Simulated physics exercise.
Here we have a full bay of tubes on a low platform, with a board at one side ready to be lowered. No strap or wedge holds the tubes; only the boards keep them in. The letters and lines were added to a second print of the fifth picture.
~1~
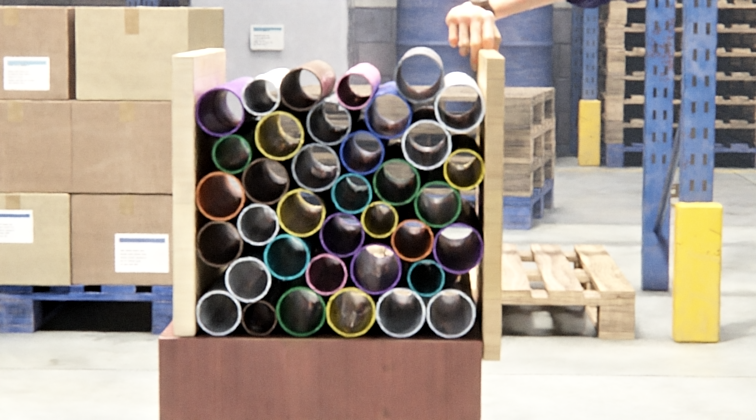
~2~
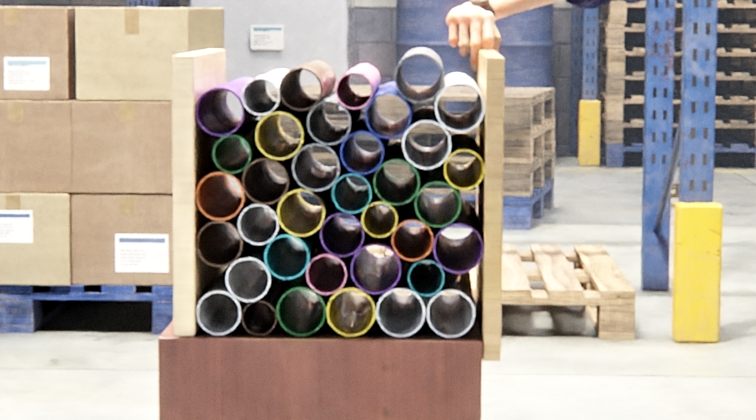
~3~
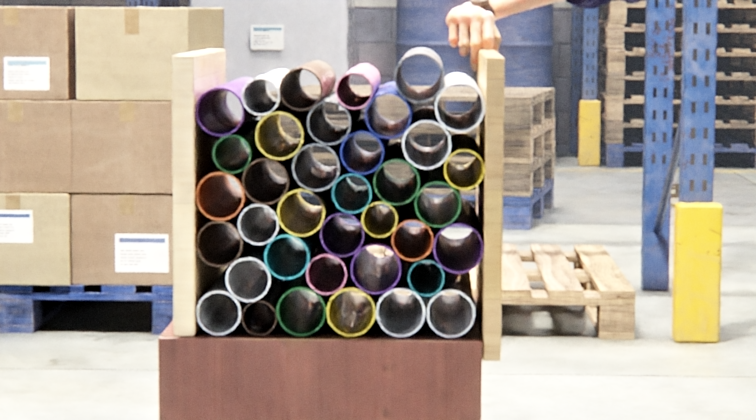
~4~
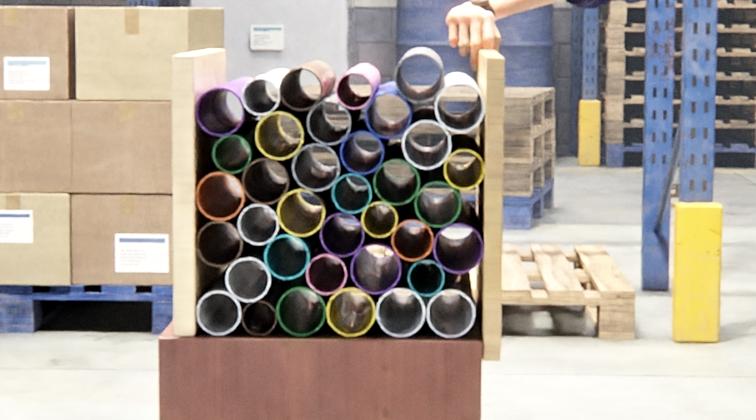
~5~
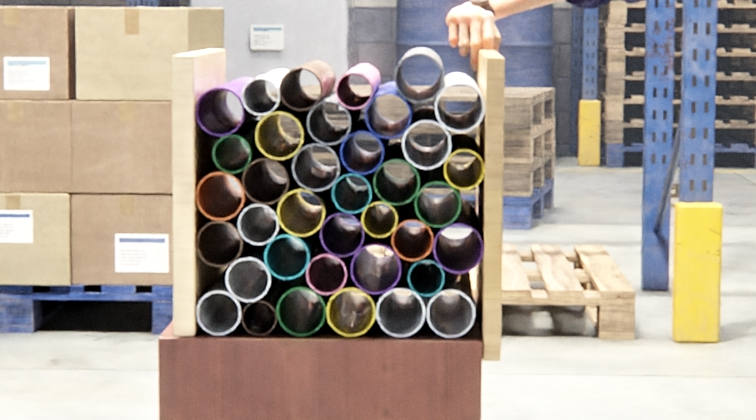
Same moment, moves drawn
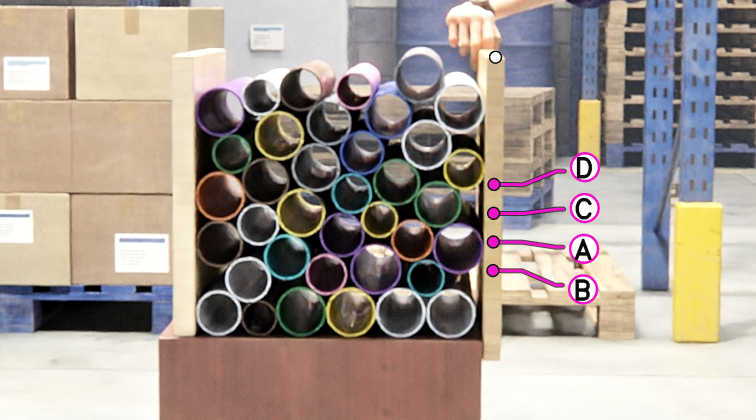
The clip shows a stack of tubes with variously coloured rims between two upright boards on a low brown platform in a warehouse, while a hand rests at the top of the right board and nothing visibly moves.
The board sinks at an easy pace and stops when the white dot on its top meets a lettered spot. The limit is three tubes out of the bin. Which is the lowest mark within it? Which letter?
At most to D.
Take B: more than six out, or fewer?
At B, more than six.
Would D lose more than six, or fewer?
It loses fewer than six.
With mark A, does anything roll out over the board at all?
Yes, at A.
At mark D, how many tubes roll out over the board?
At D the number is two.
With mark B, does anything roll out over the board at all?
At B: Yes.
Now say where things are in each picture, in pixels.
The first picture shows a white tube (261, 96); side board (488, 192); a white tube (218, 313).
The second picture shows a white tube (218, 313); a white tube (451, 313).
The third picture shows a purple tube (458, 248); a yellow tube (380, 219).
The fourth picture shows an orange tube (220, 196); a white tube (427, 145).
The fifth picture shows a grey tube (329, 123); a white tube (261, 96); side board (488, 192).
On the marked copy, A at (493, 242); B at (493, 271); C at (493, 213); D at (494, 185); the white dot at (495, 57).
Following D. Soon after the start, top of the board (486, 117).
Later, top of the board (485, 183).
In the end, top of the board (485, 184), two out over the board.
As for the rest, A more than three out over the board; B more than three out over the board; C more than three out over the board.
